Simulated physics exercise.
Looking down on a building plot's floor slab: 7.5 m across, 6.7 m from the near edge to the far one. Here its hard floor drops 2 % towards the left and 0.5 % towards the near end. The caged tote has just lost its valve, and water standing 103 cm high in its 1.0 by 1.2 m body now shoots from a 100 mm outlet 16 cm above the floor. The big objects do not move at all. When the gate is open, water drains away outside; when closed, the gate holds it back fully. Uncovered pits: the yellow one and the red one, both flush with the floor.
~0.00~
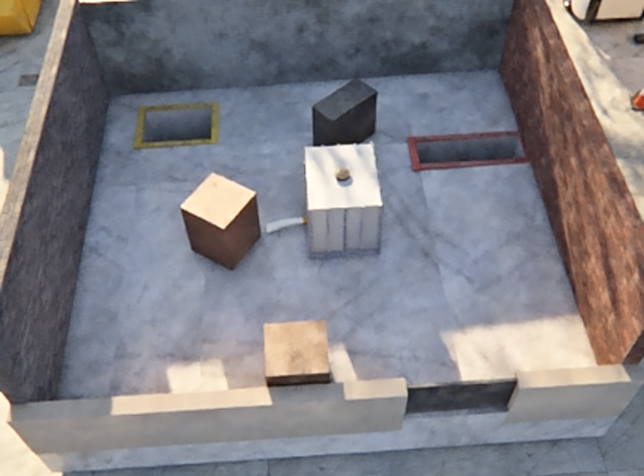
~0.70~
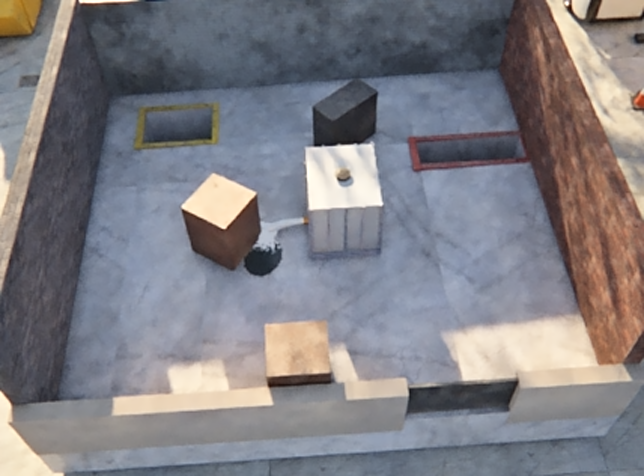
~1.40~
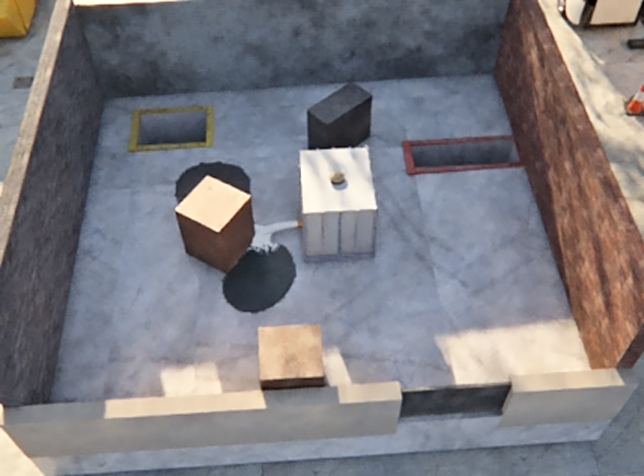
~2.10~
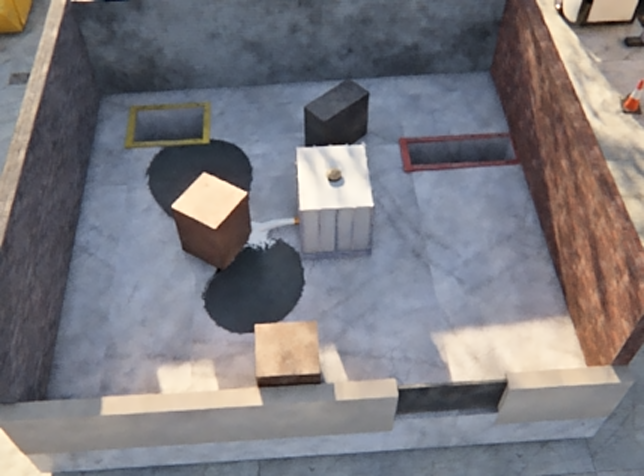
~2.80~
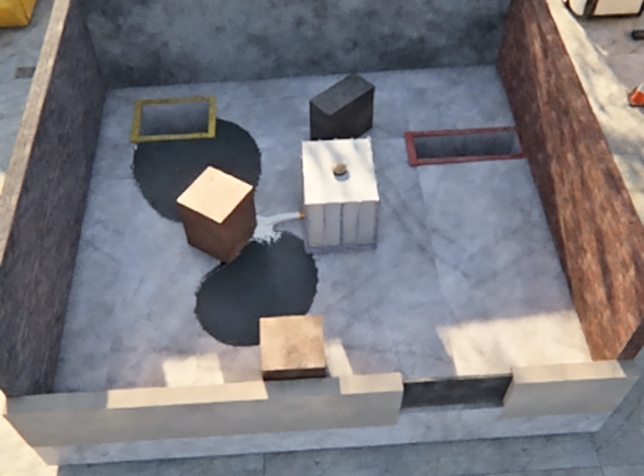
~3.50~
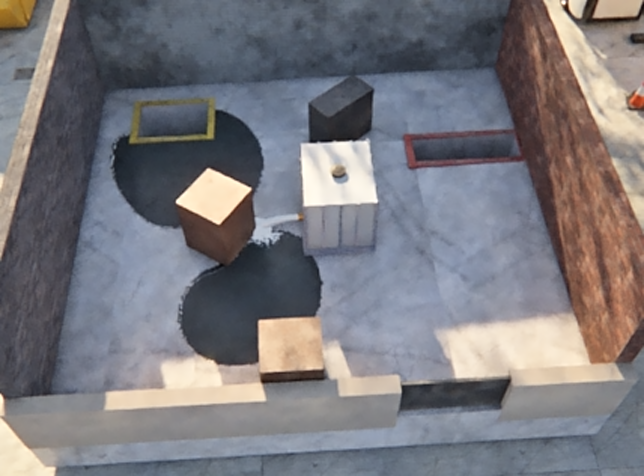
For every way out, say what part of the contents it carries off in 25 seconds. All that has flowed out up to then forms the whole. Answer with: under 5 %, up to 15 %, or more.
The gateway takes not even 5 %; the yellow pit takes over 15 %; the red pit takes under 5 %.
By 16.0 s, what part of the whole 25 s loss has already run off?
I'd say some 60 per cent by then.
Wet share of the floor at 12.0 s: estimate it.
The flood covers close to 35 per cent of the floor.
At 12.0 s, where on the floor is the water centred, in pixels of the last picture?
The water is centred close to (162, 244).
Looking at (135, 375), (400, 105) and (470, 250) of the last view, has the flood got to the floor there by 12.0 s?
Point 1: Submerged; point 2: Unwetted; point 3: Unwetted.
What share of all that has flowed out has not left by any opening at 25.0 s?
Roughly 60 per cent.
After 5.0 s water covers 20 % of the floor and is deepest (10 cm) near (248, 222); gone so far, the gateway 0 %, the yellow pit 4 %, the red pit 0 %.
After 8.0 s water covers 30 % of the floor and is deepest (10 cm) near (248, 222); gone so far, the gateway 0 %, the yellow pit 10 %, the red pit 0 %.
After 12.0 s water covers 35 % of the floor and is deepest (9 cm) near (248, 222); gone so far, the gateway 0 %, the yellow pit 17 %, the red pit 0 %.
After 16.0 s water covers 35 % of the floor and is deepest (8 cm) near (248, 222); gone so far, the gateway 0 %, the yellow pit 24 %, the red pit 0 %.
After 25.0 s water covers 40 % of the floor and is deepest (8 cm) near (259, 230); gone so far, the gateway 0 %, the yellow pit 39 %, the red pit 0 %.
